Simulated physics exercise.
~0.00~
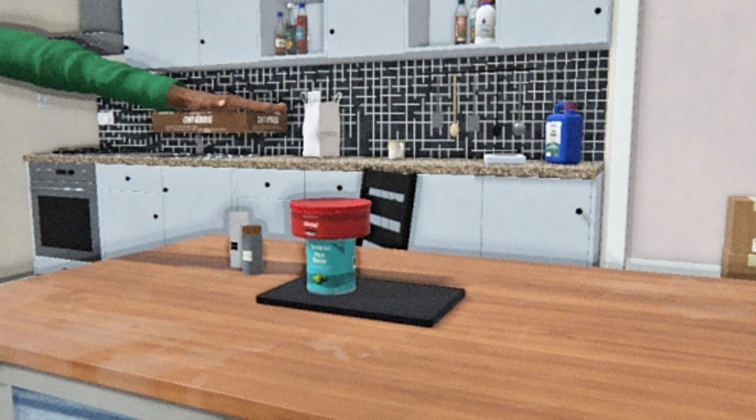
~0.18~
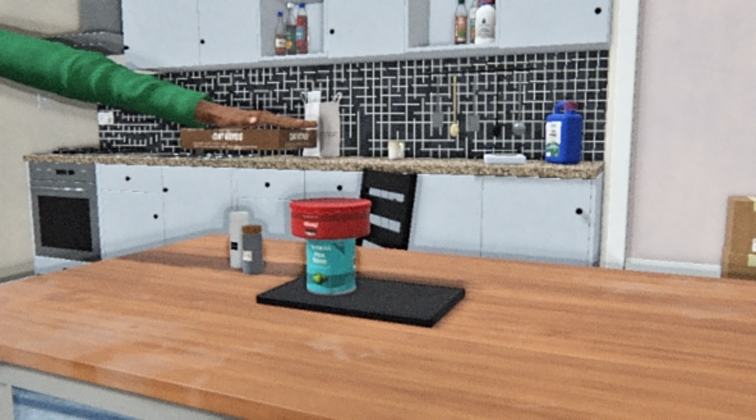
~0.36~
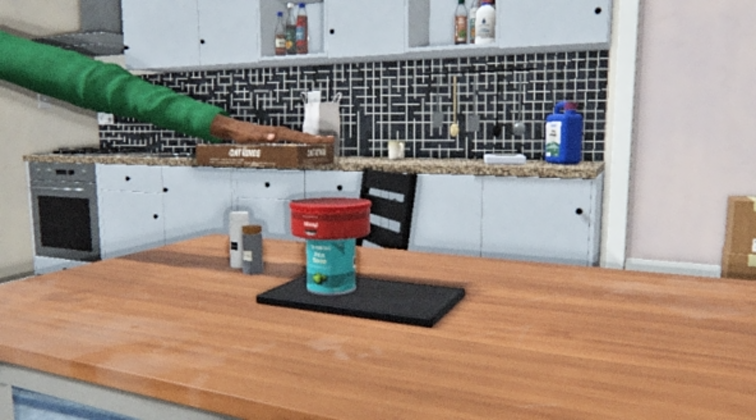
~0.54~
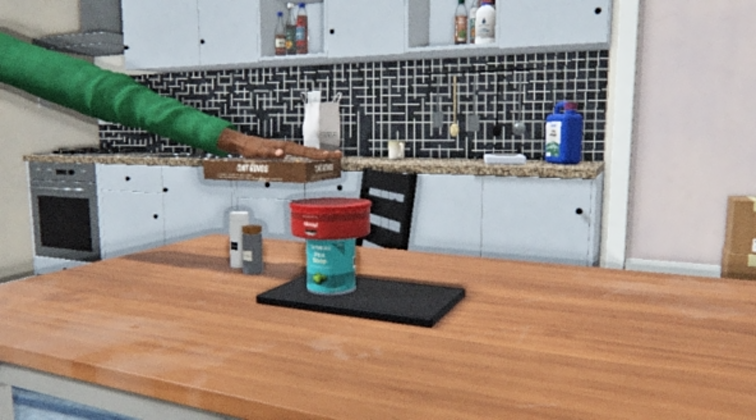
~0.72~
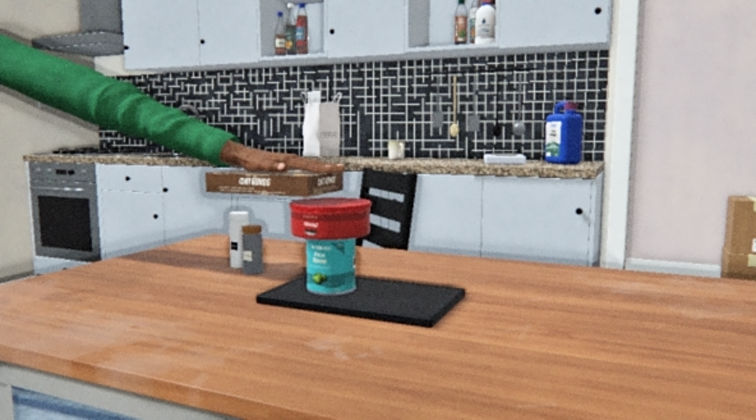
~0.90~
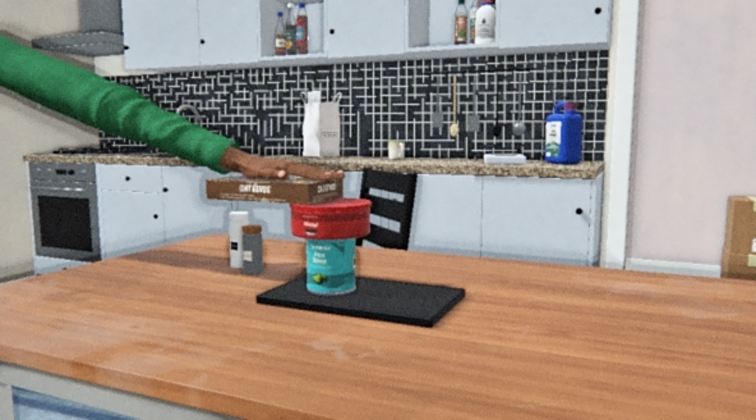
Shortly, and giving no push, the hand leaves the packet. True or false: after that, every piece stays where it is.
False.
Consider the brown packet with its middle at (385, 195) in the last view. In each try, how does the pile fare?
Observed: Pile falls.
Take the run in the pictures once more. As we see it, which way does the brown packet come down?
Off leftwards in the picture.
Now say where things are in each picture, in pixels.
In the first picture, still above its spot; brown packet (221, 123); red tub (331, 218).
In the second picture, still above its spot; brown packet (250, 139); black tray (363, 296).
In the third picture, still above its spot; brown packet (266, 155); grey shaker (253, 249).
In the fourth picture, still above its spot; brown packet (273, 169); turquoise pot (331, 261).
In the fifth picture, still above its spot; brown packet (276, 182); white shaker (240, 240).
In the sixth picture, in place under the hand; brown packet (276, 189); red tub (331, 218).
After 1.20 s, brown packet now fallen.
After 1.80 s, things are still on the move.
After 2.00 s, grey shaker turned 27° from how it was put.
After 2.30 s, grey shaker on its side.
In the end (4.0 s), fallen, brown packet; toppled in the pile, grey shaker; the other 4 unmoved. At the end, from the last picture's camera, brown packet near (219, 271). The pile loses its balance.
